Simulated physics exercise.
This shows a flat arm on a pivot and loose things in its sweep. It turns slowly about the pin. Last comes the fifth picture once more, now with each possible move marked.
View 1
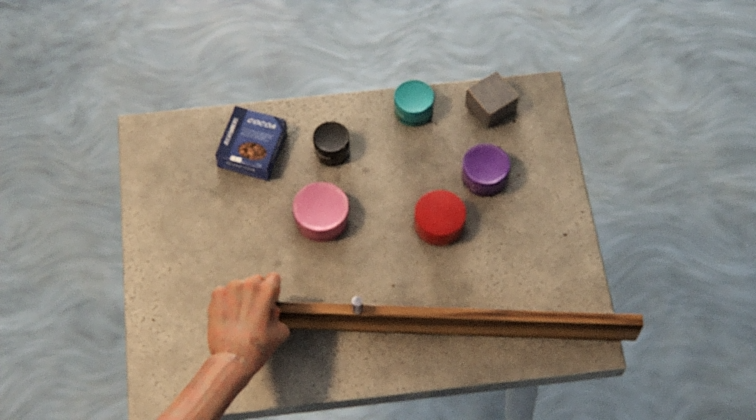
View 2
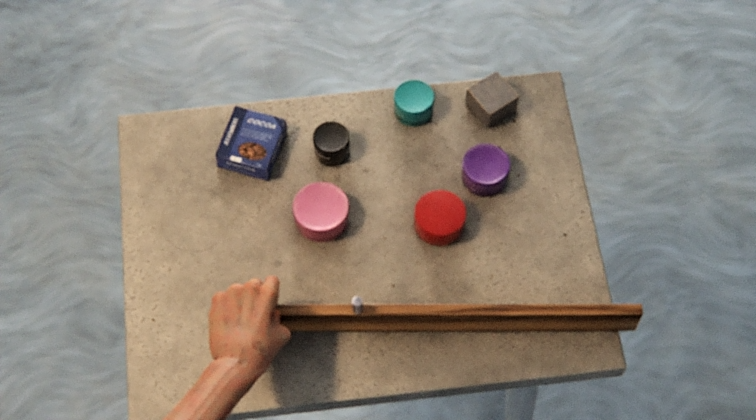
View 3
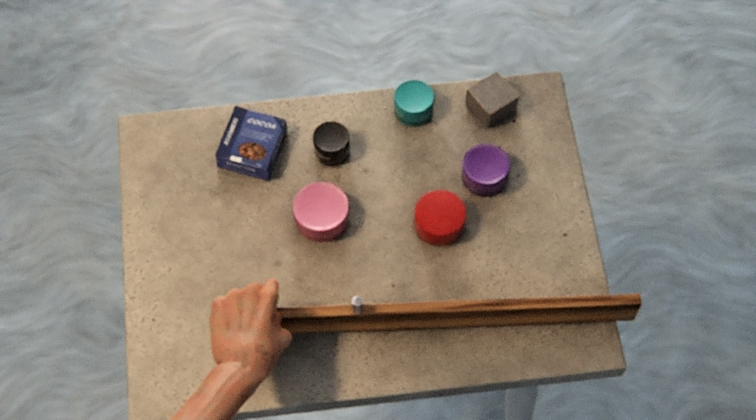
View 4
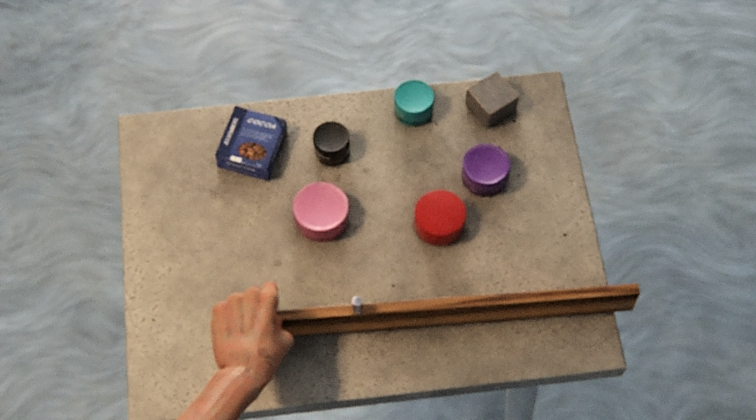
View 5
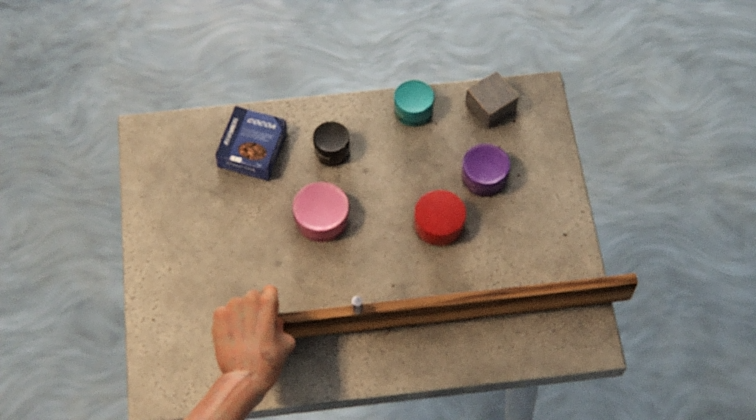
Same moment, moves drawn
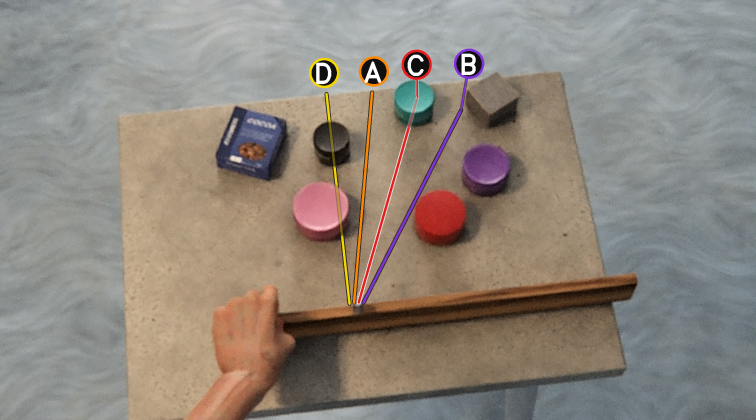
On a stone-coloured tabletop, a hand grips a pivoted wooden arm, its right end swinging slightly upward below unmoving pots and boxes.
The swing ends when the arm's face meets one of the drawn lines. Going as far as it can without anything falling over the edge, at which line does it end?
No farther than C.
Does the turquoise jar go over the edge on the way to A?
By then, yes.
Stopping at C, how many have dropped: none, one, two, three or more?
By then, none.
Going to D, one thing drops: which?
It is the turquoise jar.
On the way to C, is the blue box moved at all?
No.
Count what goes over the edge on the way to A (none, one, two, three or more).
In all, one.
On the copy, A at (363, 193); B at (414, 203); C at (389, 196); D at (338, 194).
On C. First, arm (481, 239); turquoise jar (414, 103); grey block (492, 100).
Then, arm (435, 200); purple jar (448, 144); red pot (410, 195).
Finally, arm (393, 184); turquoise jar (398, 85); grey block (486, 89); nothing has fallen.
By contrast, A drops the turquoise jar; B is safe but short; D drops the turquoise jar.
